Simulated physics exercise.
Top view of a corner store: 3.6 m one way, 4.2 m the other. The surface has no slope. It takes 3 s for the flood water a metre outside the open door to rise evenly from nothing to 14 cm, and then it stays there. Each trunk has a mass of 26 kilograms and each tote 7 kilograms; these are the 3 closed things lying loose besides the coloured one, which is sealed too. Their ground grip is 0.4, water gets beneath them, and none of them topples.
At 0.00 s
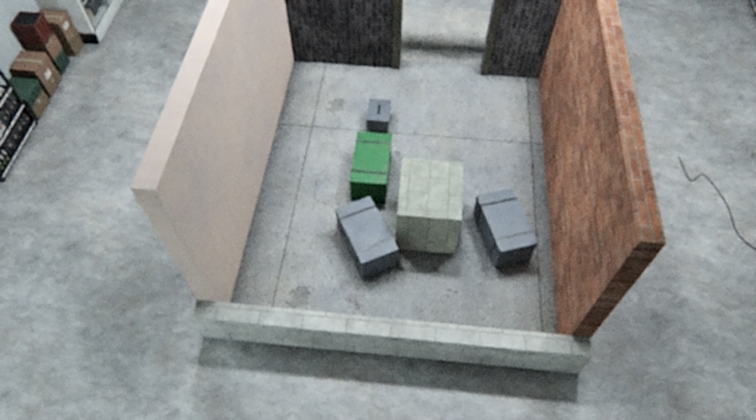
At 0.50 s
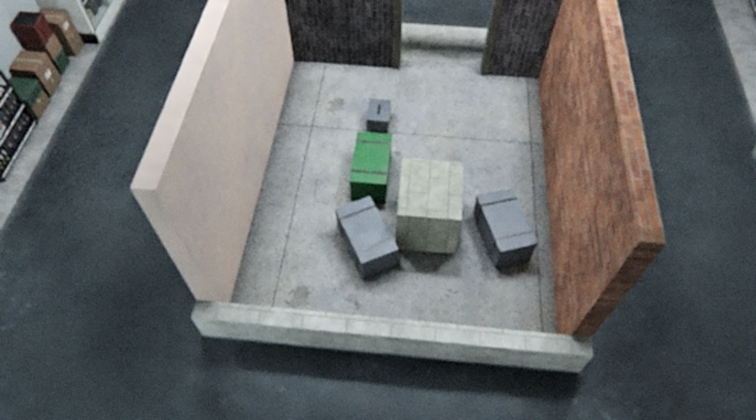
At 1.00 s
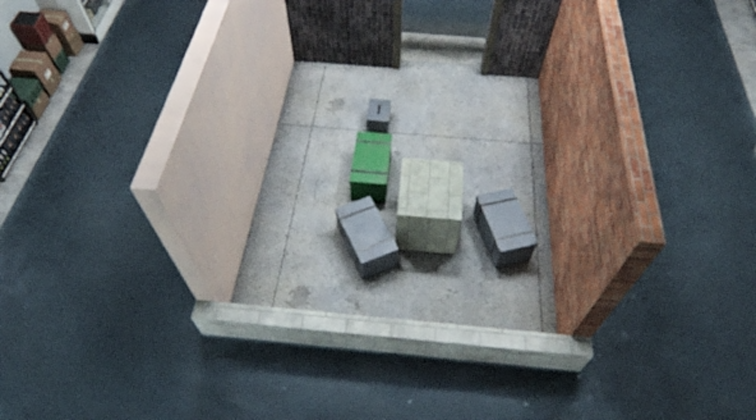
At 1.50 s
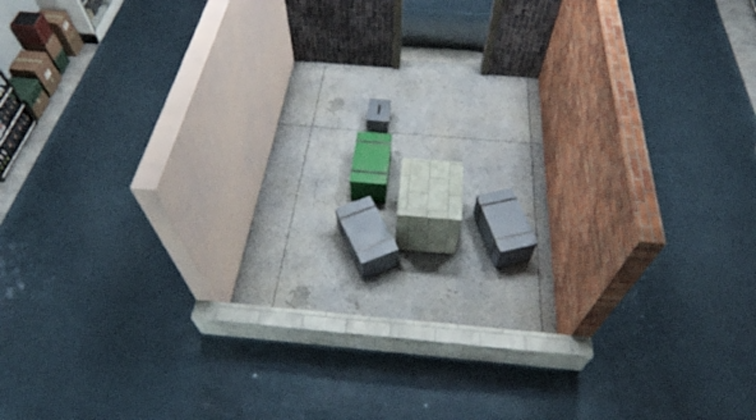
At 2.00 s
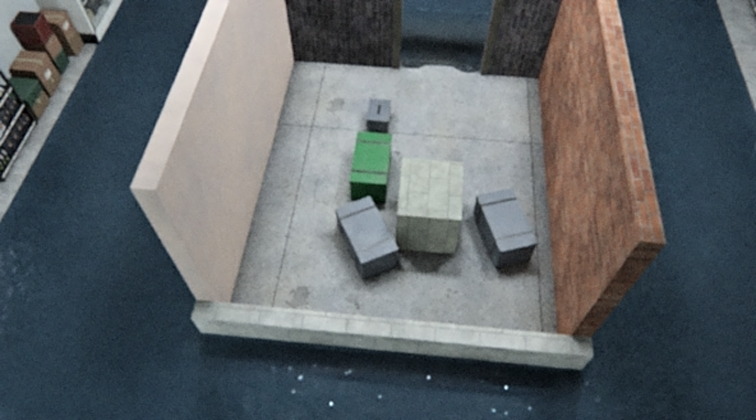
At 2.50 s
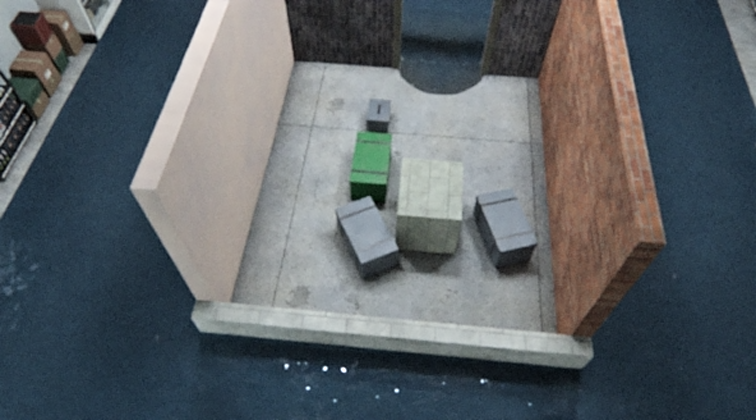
A corner store mock-up with a flat grey floor is seen from high above, between a pale pink wall on the left, a brick wall on the right and a low pale sill in front. A green trunk stands left of a pale block, with two grey boxes flanking the block's front and a smaller one behind. Dark water spreads around the outside, then edges through the back doorway, while the objects and camera stay still.
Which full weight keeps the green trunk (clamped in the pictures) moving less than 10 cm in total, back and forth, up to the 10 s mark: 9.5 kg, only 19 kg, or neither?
Neither does it.
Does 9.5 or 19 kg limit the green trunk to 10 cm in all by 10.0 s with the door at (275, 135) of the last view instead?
Then no option works.
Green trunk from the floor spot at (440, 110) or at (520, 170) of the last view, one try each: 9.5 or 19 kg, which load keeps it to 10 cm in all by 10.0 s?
At the first spot nothing offered works, at the second nothing offered works.
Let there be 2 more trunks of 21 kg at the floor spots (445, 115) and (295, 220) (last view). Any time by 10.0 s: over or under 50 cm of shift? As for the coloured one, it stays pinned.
The first comes out above the threshold, the second below the threshold.
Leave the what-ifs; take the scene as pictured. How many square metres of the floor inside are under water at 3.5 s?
Wet area: Approx. 2.0 m2.
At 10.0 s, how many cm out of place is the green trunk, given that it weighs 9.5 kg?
Shift: About 80 cm.
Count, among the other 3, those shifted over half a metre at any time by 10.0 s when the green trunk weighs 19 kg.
Count: 0.
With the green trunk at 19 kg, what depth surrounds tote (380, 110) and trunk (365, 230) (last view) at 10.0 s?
I'd estimate 4 cm for the first and 4 cm for the second.
After 3.5 s the green trunk would be 0 cm from its start with 9.5 kg and 0 cm from its start with 19 kg; 0 cm of water round it then.
After 4.5 s the green trunk would be 1 cm from its start with 9.5 kg and 0 cm from its start with 19 kg; 3 cm of water round it then.
After 7.0 s the green trunk would be 73 cm from its start with 9.5 kg and 27 cm from its start with 19 kg; 4 cm of water round it then.
After 10.0 s the green trunk would be 82 cm from its start with 9.5 kg and 77 cm from its start with 19 kg; 5 cm of water round it then.
